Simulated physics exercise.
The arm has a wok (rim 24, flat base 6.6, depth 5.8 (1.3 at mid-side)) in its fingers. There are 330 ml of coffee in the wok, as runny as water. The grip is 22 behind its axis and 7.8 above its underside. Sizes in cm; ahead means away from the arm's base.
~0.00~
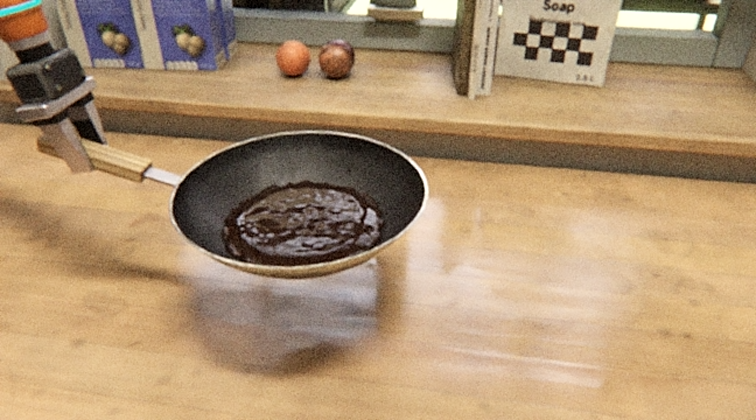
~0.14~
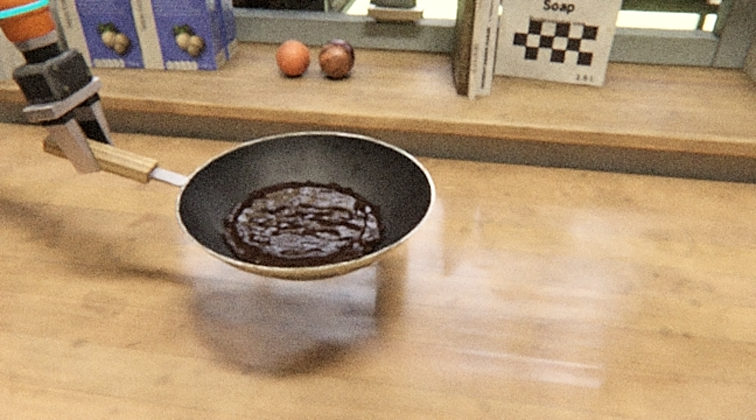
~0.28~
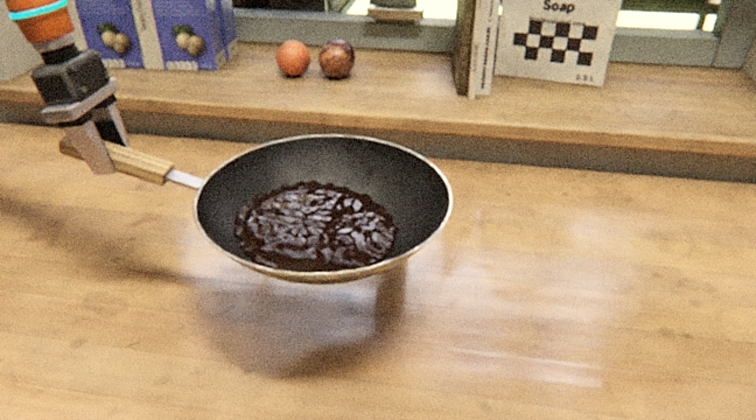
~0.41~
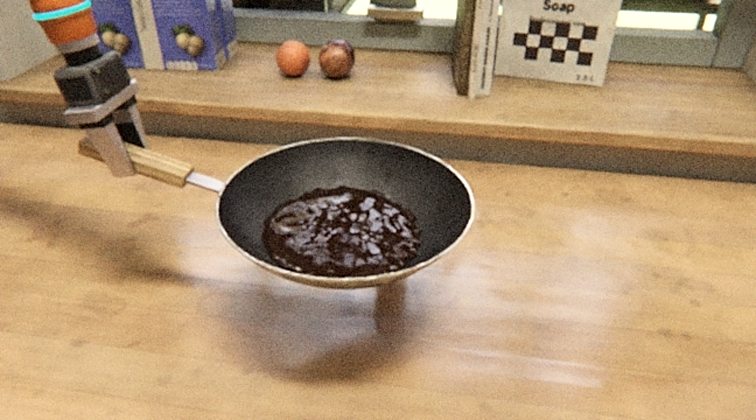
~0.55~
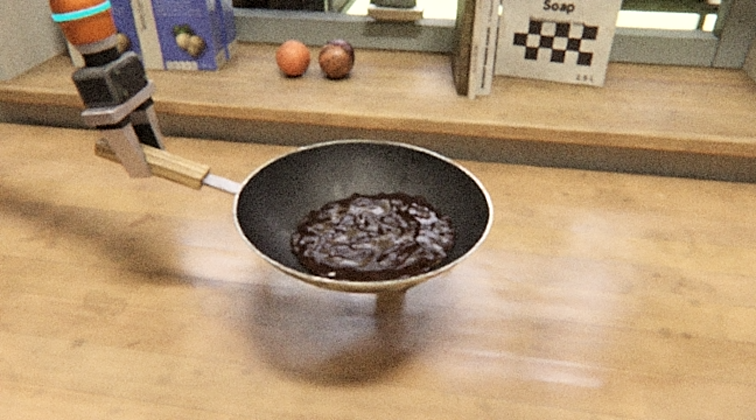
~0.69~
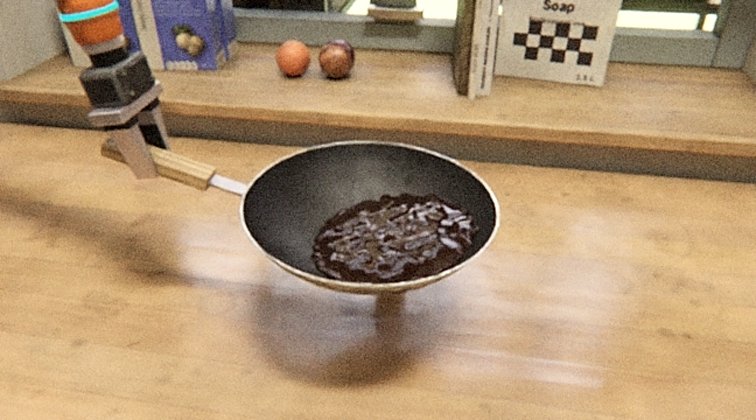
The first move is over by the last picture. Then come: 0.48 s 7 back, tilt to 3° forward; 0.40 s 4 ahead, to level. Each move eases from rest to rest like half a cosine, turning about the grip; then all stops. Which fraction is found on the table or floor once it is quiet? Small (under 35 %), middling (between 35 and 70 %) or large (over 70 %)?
Answer: Small; under 35 % of the coffee finishes on the table or floor.
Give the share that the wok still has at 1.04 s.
Near 100 %.
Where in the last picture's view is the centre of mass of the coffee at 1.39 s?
Near (299, 226).
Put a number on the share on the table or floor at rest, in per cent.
Near 3 %.
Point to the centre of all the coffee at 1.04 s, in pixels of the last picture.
Near (316, 236).
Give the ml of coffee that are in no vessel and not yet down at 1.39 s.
About 0 ml.
By 1.04 s, tilted 3° forward, liquid up to 13 above the table; 330 ml in the wok.
By 1.39 s, tilted 1° forward, liquid up to 14 above the table; 330 ml in the wok.
By 1.77 s, level, liquid up to 17 above the table; 315 ml in the wok, 10 ml in the air or running down outside.
By 2.57 s, level, liquid up to 15 above the table; 315 ml in the wok, 10 ml on the table or floor.
Final state, 315 ml in the wok, 10 ml on the table or floor. That is 3 % on the table or floor.
